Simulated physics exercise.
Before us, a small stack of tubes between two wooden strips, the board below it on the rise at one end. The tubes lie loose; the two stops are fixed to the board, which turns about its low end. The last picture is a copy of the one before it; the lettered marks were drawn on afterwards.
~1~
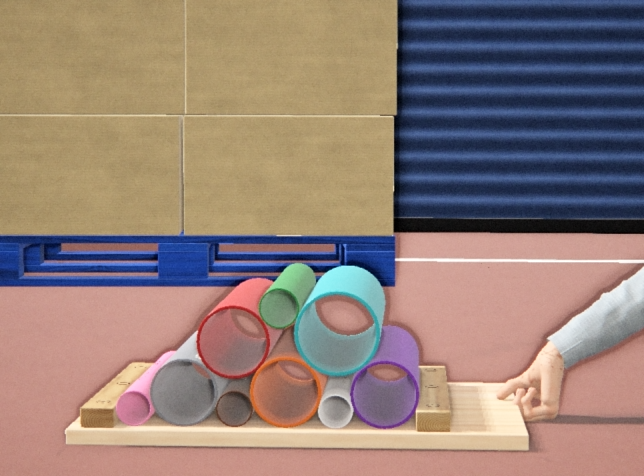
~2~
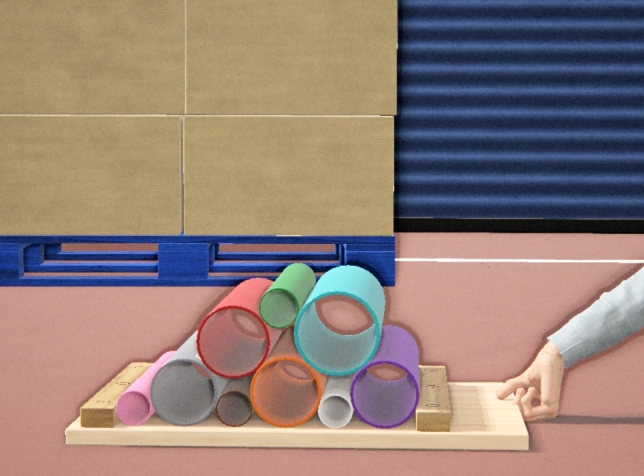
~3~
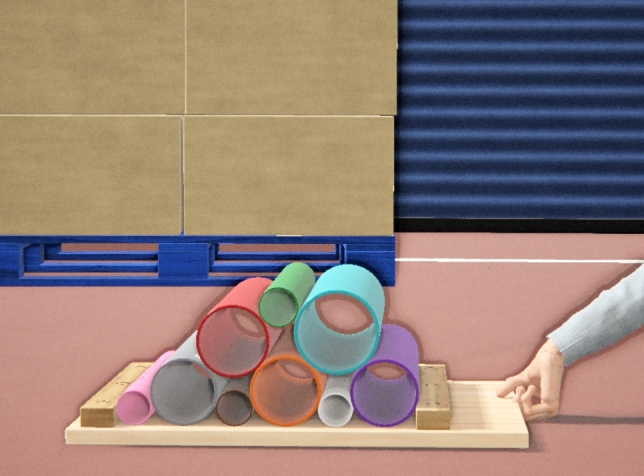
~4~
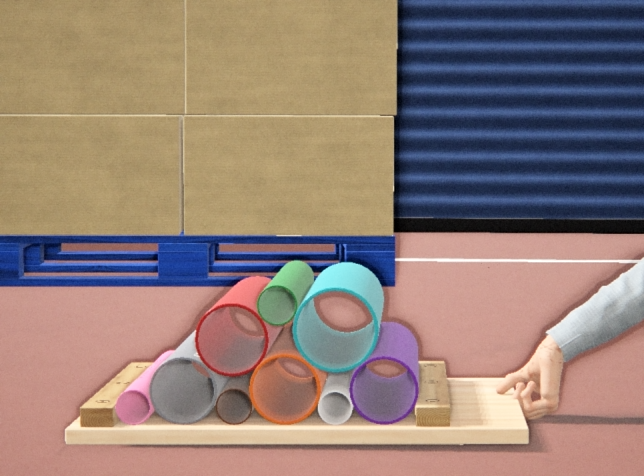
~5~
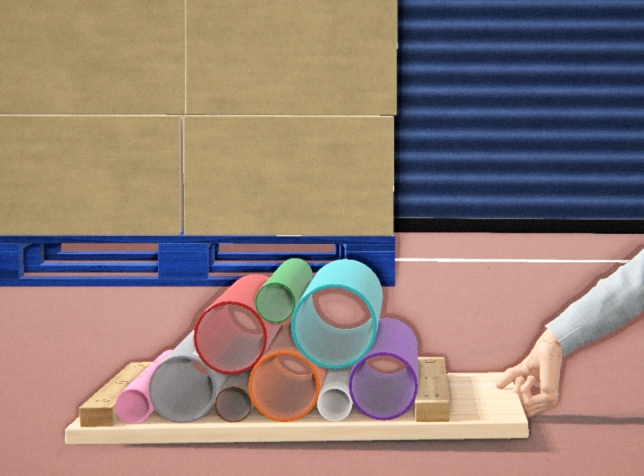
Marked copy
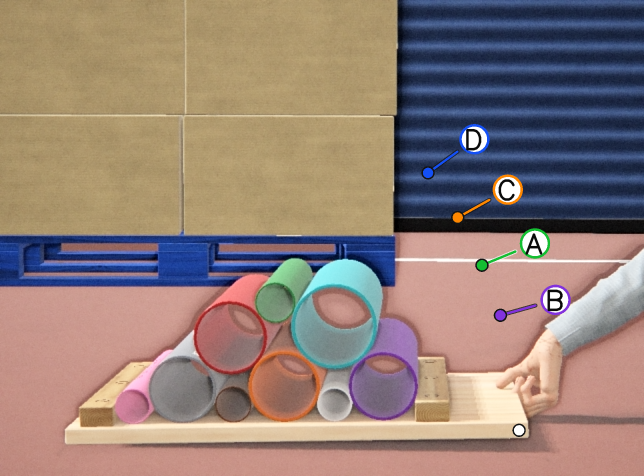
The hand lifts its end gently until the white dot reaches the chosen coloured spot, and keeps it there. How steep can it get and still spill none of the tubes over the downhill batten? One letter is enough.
The highest mark that will do is D.
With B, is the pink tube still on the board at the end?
Yes.
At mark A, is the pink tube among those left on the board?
The pink tube: Yes.
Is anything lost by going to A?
No, at A.
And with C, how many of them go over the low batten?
It comes to none.
On the marked copy, A at (482, 265); B at (500, 316); C at (458, 218); D at (428, 173); the white dot at (519, 430).
Following D. Soon after the start, board at 20°.
Later, board at 36°.
In the end, board at 36°, none over the low batten.
As for the rest, A none over the low batten; B none over the low batten; C none over the low batten.
